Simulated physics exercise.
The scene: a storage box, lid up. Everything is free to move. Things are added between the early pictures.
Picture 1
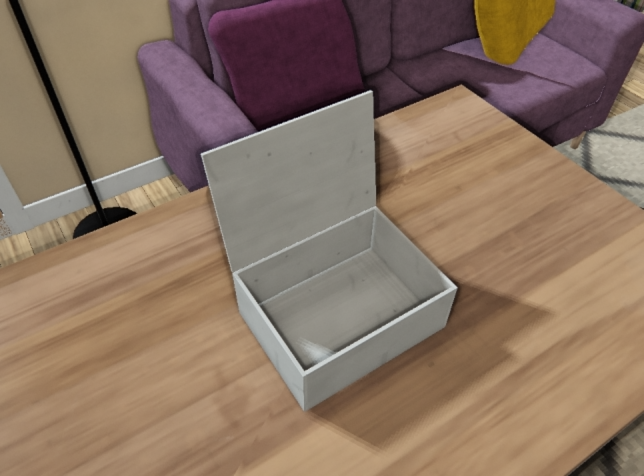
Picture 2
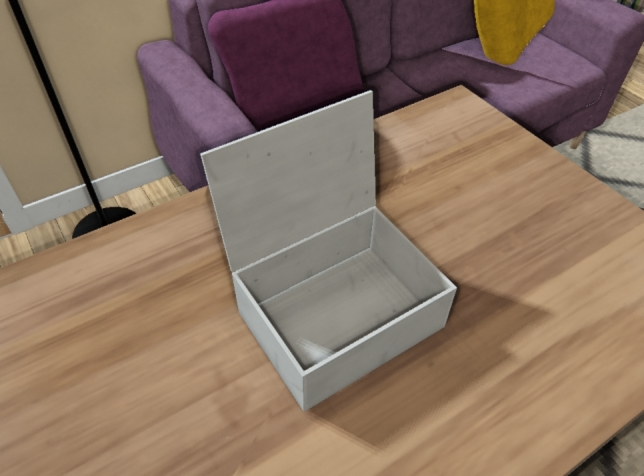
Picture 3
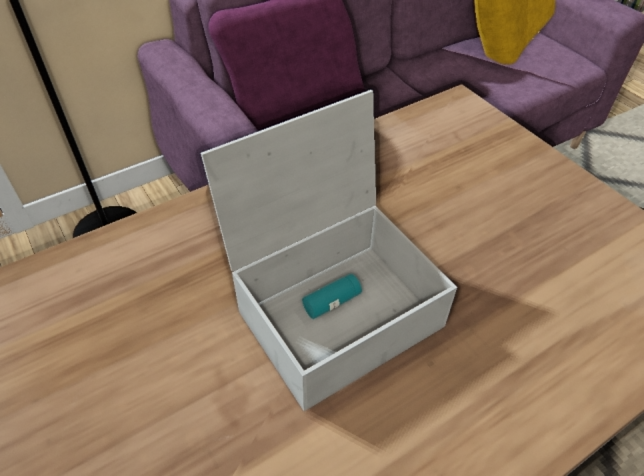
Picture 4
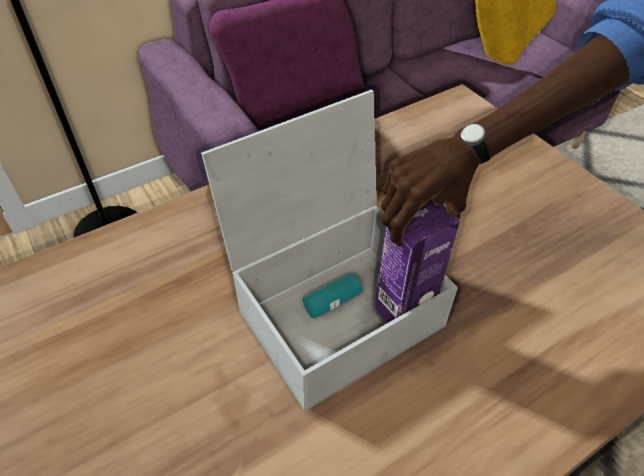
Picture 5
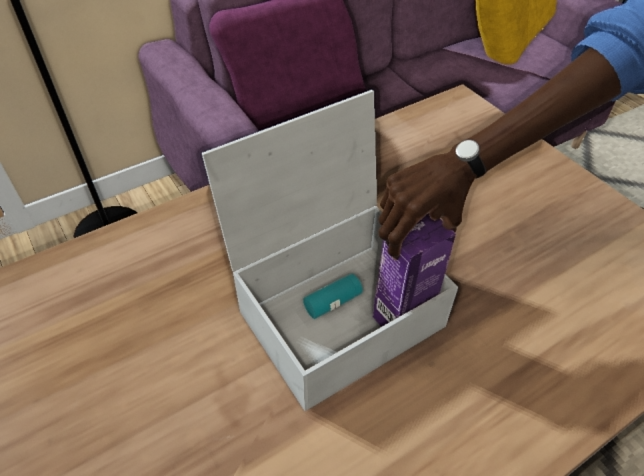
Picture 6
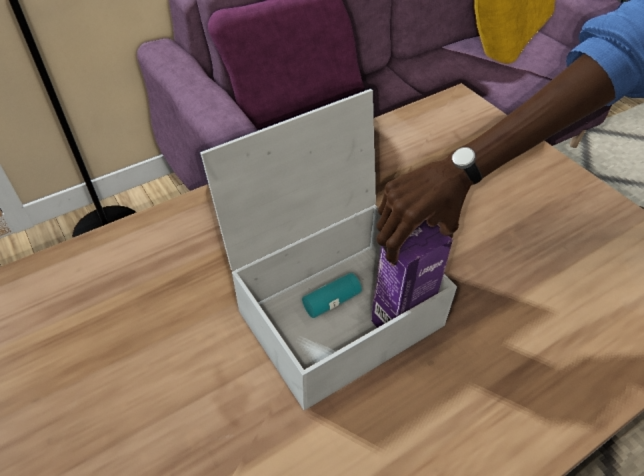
On a wooden table in front of a purple sofa, an open grey storage box sits empty, and then a small turquoise cylinder appears inside it. A hand wearing a watch then holds a purple carton at the box's right side and lowers it slightly, while the turquoise item stays practically still.
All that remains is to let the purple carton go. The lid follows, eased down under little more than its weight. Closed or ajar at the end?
It is held up.
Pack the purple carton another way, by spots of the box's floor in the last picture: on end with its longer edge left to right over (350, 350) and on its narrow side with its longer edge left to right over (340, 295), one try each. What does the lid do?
First, it is held up; second, it shuts flat.
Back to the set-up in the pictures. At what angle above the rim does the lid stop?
About 40°.
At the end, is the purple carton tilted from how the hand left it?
It keeps its pose.
Then, 1.00 s later than the last frame, lid starting down.
Then, 1.40 s later than the last frame, lid 72° above the rim.
Then, 1.60 s later than the last frame, lid 60° above the rim.
Then, 1.90 s later than the last frame, lid 39° above the rim.
When it is over, lid 38° above the rim; both as before. End places, in pixels of the last picture, purple carton near (408, 284).
